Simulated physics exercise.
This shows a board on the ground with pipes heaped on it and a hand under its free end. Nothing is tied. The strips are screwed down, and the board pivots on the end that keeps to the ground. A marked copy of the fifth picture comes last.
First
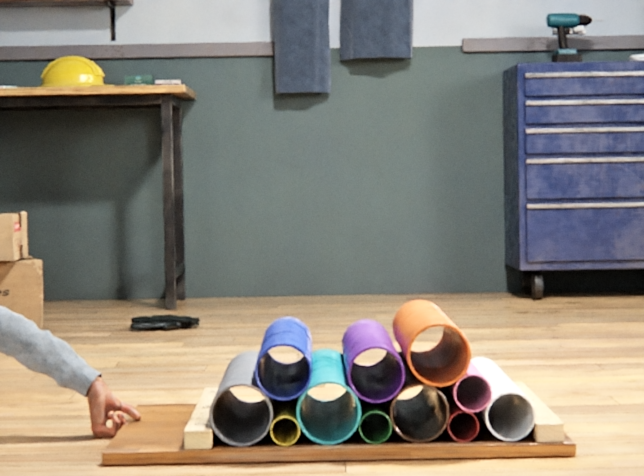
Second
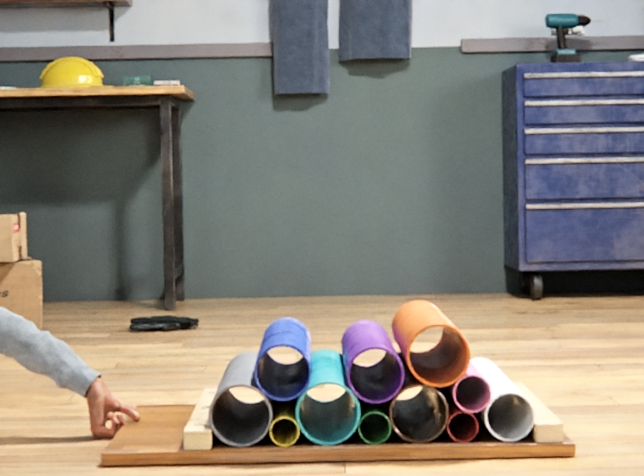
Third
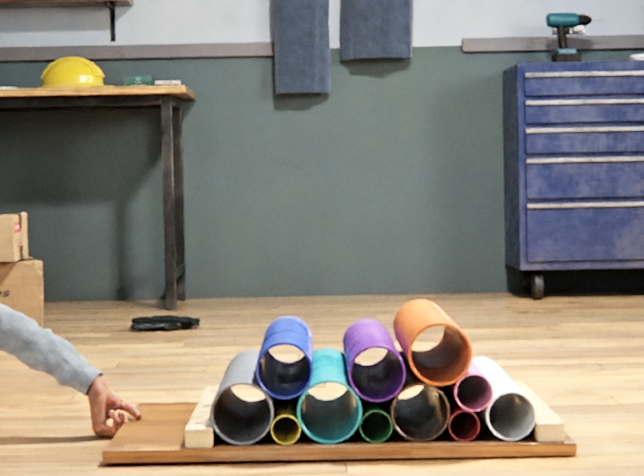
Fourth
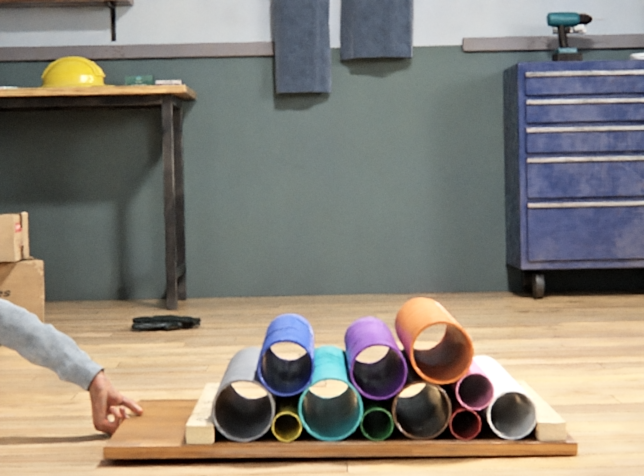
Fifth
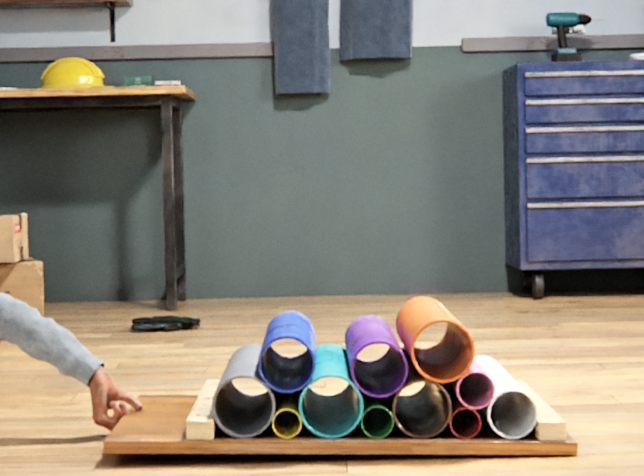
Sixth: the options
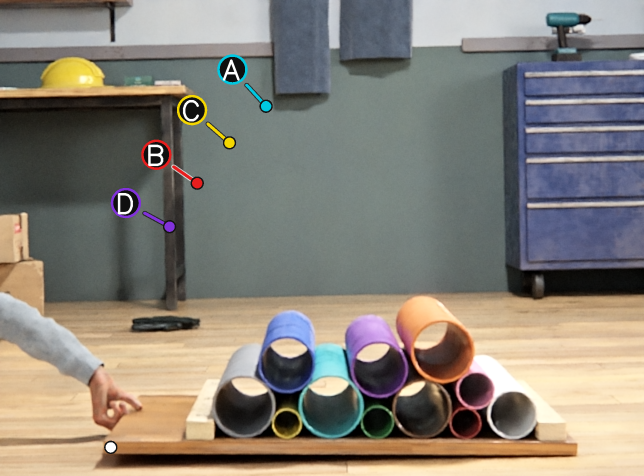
Hand at the left end of a wooden board lifting it very slightly, with colourful pipes stacked between two pale strips.
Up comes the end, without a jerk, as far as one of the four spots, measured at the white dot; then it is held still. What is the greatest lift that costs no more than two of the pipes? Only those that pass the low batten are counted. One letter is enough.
Mark C is as high as it can go.
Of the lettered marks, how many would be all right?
Three of them.
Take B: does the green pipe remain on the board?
The green pipe: Yes.
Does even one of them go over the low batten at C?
Yes.
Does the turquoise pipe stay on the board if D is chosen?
Yes.
On the marked copy, A at (266, 106); B at (197, 183); C at (230, 143); D at (170, 227); the white dot at (111, 448).
With C. Early on, board at 21°.
Further on, board at 42°.
At the end, board at 42°, one over the low batten (orange).
As for the rest, A three over the low batten (purple, orange, blue); B none over the low batten; D none over the low batten.
